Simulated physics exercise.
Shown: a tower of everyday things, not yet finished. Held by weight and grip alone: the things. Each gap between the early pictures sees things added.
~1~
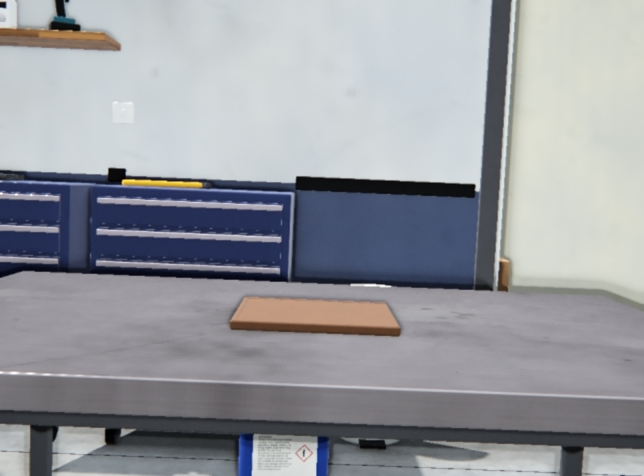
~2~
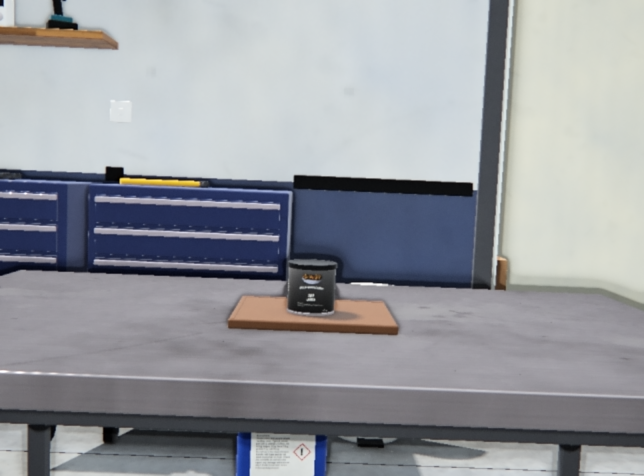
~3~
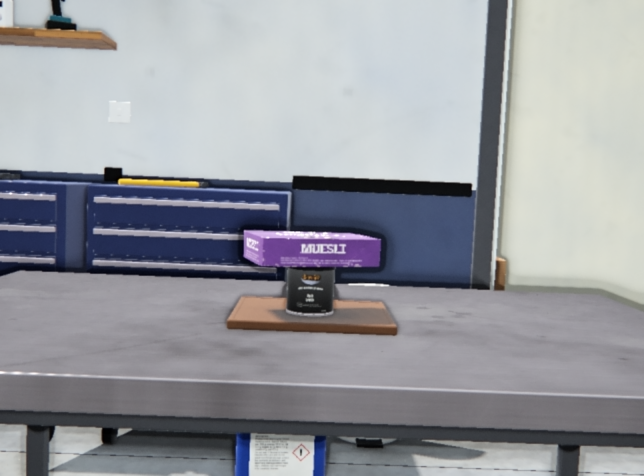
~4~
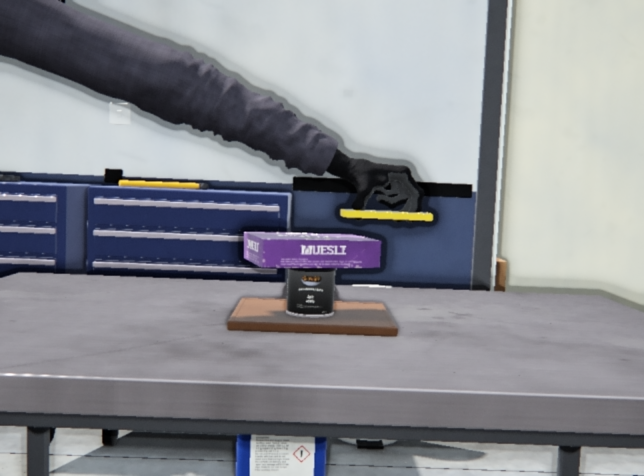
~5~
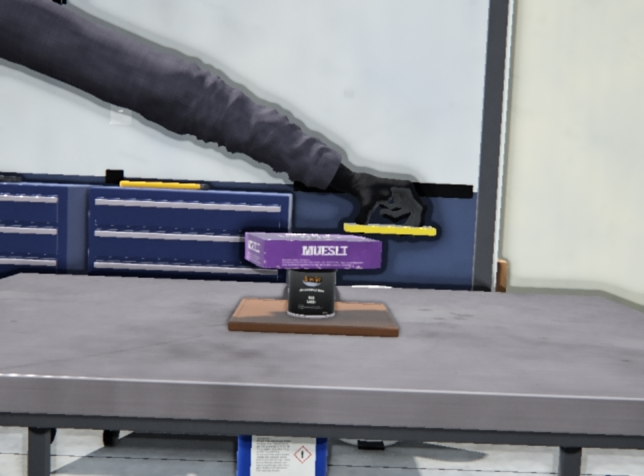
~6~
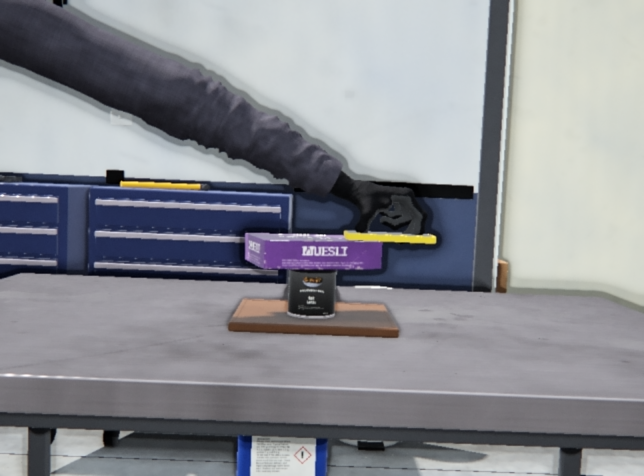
A small tower builds up on a grey workbench in a workshop, seen from the front and slightly above, with blue drawers and a pale wall behind. A flat brown slab lies near the centre, then a black tin appears on it and a purple muesli box on top. A dark-sleeved, black-gloved arm then appears from the left, lowering a flat yellow object onto the box's right side, still holding it, while the view barely shifts.
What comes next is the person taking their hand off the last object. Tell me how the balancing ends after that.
The pile will not survive intact.
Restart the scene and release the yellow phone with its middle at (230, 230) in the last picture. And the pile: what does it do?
Then it gives way.
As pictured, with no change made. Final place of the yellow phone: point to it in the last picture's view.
Somewhere around (390, 285) in the last picture.
Then, 0.30 s past the last view, yellow phone now fallen; purple packet rocked 26° from its first pose.
Then, 0.70 s past the last view, things are still on the move.
Finally, fallen, yellow phone; the other 3 still in place. Final places as the last picture's camera would see them, yellow phone near (390, 285). The pile loses its balance.
